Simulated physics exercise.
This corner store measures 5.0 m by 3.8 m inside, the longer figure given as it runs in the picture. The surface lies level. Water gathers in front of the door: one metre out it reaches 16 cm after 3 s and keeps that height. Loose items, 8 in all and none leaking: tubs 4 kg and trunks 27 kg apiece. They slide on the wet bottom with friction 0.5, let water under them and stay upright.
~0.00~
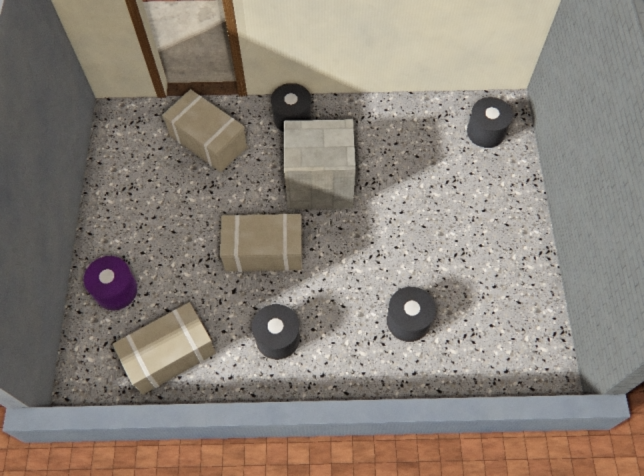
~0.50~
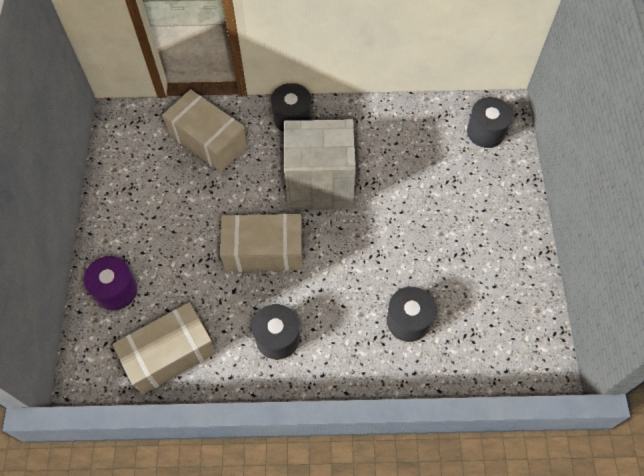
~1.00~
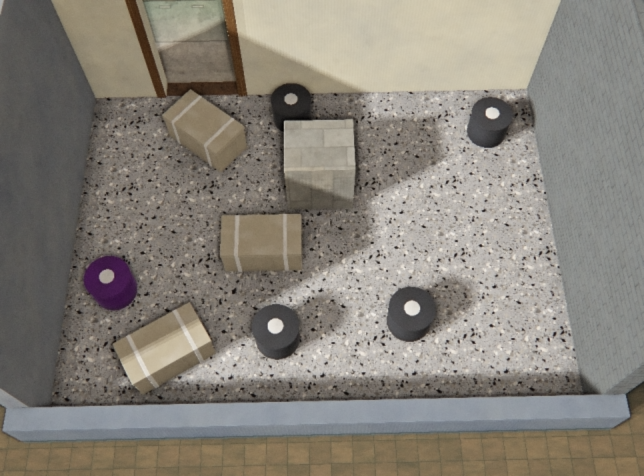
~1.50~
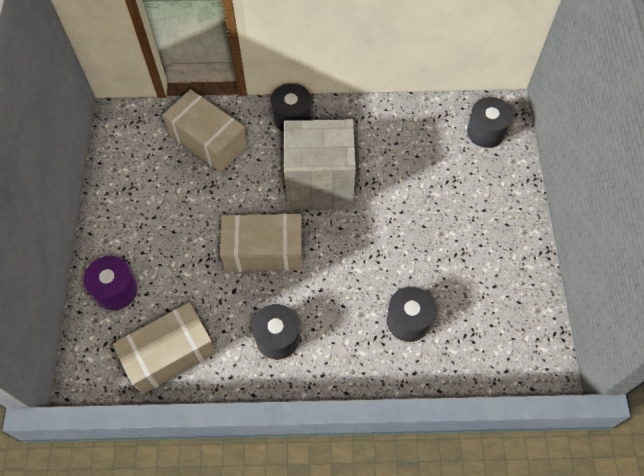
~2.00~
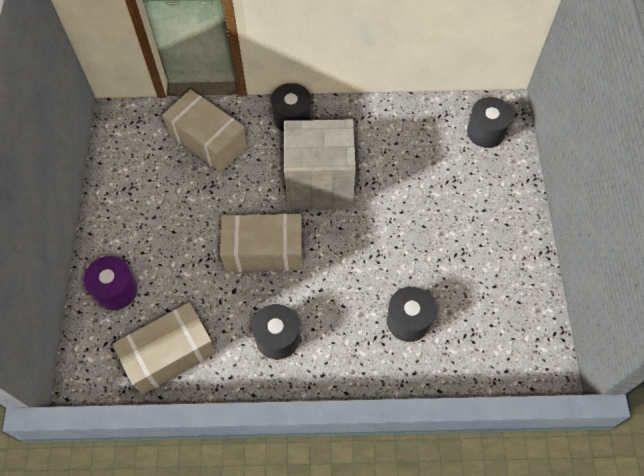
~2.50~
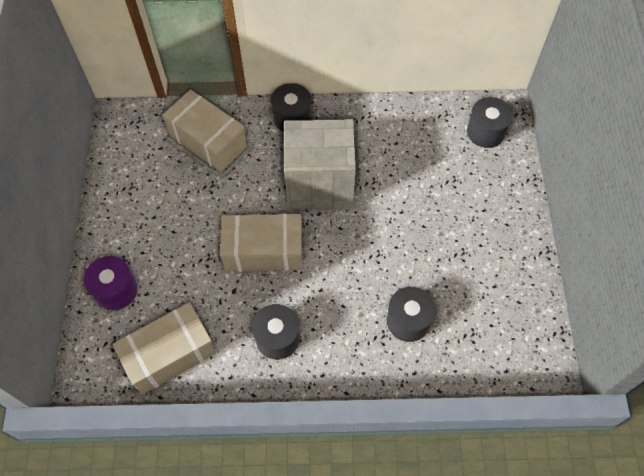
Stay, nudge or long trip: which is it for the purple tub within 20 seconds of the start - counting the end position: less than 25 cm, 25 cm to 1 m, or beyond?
Purple tub gets carried off.
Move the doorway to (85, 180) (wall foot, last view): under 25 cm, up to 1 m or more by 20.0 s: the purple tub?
In that case the purple tub is nudged along.
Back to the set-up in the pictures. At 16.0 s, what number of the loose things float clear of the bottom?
6 of them.
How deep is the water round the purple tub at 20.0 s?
Roughly 8 cm.
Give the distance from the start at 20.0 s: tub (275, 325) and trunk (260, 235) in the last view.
In that order: 200 cm, 100 cm.
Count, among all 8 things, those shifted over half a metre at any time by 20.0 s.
7 of them.
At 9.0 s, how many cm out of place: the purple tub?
Roughly 50 cm by then.
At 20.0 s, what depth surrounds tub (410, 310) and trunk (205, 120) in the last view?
Roughly 8 and 8 cm.
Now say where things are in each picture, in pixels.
The first picture shows the purple tub at (107, 277), on the bottom; water covers 0.0 m2; 0 of 8 have shifted.
The second picture shows the purple tub at (107, 277) rests on the ground; 0.0 m2 under water; 0 of 8 have shifted.
The third picture shows the purple tub at (107, 277), on the bottom; water covers 0.0 m2; 0 of 8 have shifted.
The fourth picture shows the purple tub at (107, 277) rests on the ground; water covers 0.0 m2; 0 of 8 have shifted.
The fifth picture shows the purple tub at (107, 277) rests on the ground; 0.0 m2 under water; 0 of 8 have shifted.
The sixth picture shows the purple tub at (107, 277), on the bottom; water covers 0.3 m2; 0 of 8 have shifted.
After 4.0 s the purple tub is near (107, 277), 0.0 m from its start, aground; 0 afloat.
After 9.0 s the purple tub is near (145, 301), 0.5 m from its start, afloat; 2 afloat.
After 16.0 s the purple tub is near (368, 331), 2.6 m from its start, afloat; 6 afloat.
After 20.0 s the purple tub is near (553, 287), 4.3 m from its start, afloat; 8 afloat.
